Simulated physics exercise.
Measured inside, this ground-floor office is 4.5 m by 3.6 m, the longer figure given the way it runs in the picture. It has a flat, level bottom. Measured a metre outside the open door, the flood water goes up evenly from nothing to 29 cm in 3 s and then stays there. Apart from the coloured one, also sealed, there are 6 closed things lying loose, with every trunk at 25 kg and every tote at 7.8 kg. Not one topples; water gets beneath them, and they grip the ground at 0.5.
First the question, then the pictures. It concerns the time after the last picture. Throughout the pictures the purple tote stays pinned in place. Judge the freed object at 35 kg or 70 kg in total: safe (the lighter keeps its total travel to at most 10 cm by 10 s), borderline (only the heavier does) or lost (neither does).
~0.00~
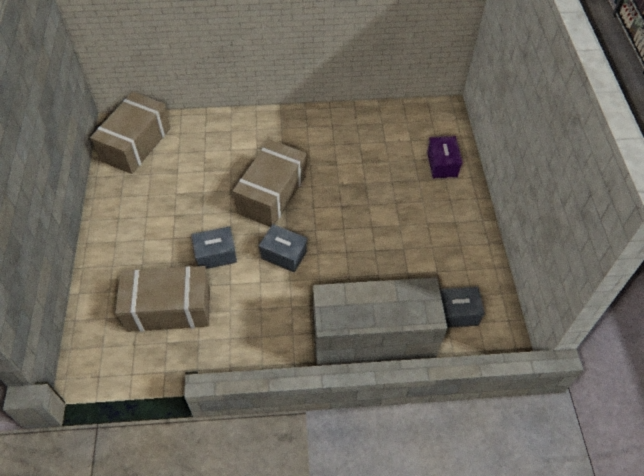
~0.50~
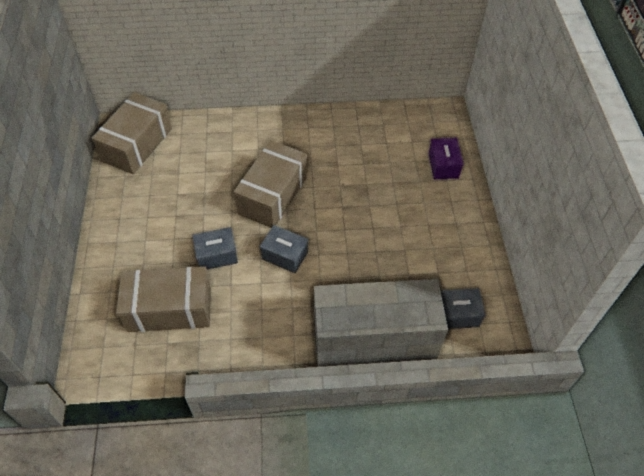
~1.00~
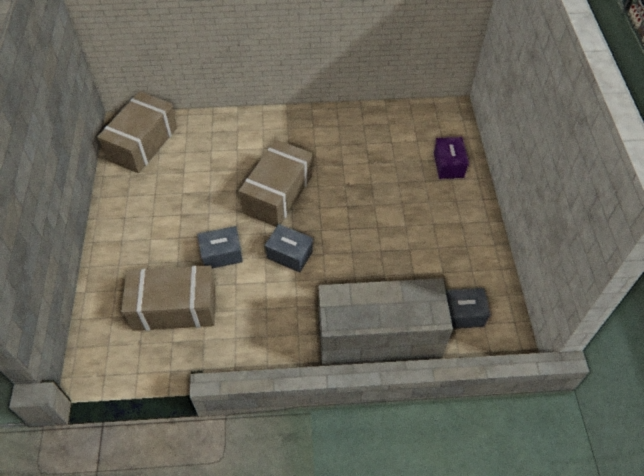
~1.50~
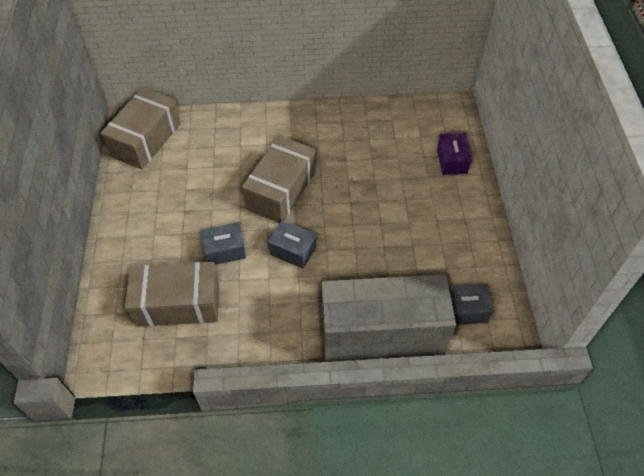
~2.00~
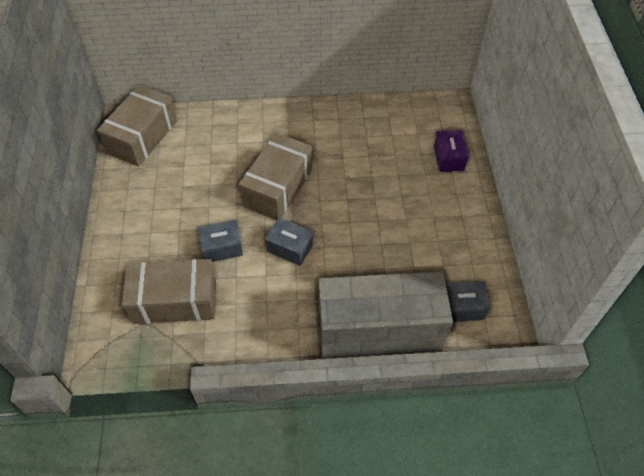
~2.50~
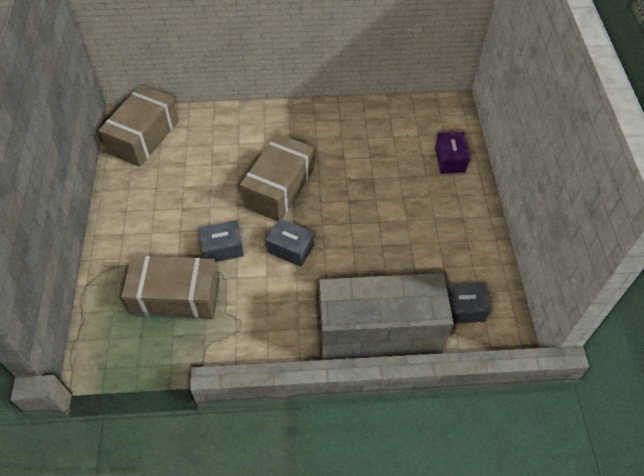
Heavier wins.
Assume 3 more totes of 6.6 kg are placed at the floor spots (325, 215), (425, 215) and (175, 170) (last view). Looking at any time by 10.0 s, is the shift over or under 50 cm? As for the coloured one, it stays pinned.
In turn: Beyond it, beyond it, beyond it.
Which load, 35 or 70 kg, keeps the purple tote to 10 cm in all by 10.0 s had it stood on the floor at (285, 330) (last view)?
Well, any option works.
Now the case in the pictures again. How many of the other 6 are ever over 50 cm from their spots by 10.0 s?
Count: 6.
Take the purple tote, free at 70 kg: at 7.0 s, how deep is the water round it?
Around 9 cm.
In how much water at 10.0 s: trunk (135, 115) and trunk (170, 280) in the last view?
Depth approx. 16 cm / 19 cm.
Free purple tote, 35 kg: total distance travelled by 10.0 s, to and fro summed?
It would cover some 50 cm all told.
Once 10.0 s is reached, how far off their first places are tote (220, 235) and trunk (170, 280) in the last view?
Shifts: 250 cm / 300 cm.
After 3.5 s the purple tote would be 0 cm from its start with 35 kg and 0 cm from its start with 70 kg; 0 cm of water round it then.
After 4.5 s the purple tote would be 0 cm from its start with 35 kg and 0 cm from its start with 70 kg; 0 cm of water round it then.
After 7.0 s the purple tote would be 0 cm from its start with 35 kg and 0 cm from its start with 70 kg; 9 cm of water round it then.
After 10.0 s the purple tote would be 49 cm from its start with 35 kg and 4 cm from its start with 70 kg; 14 cm of water round it then.
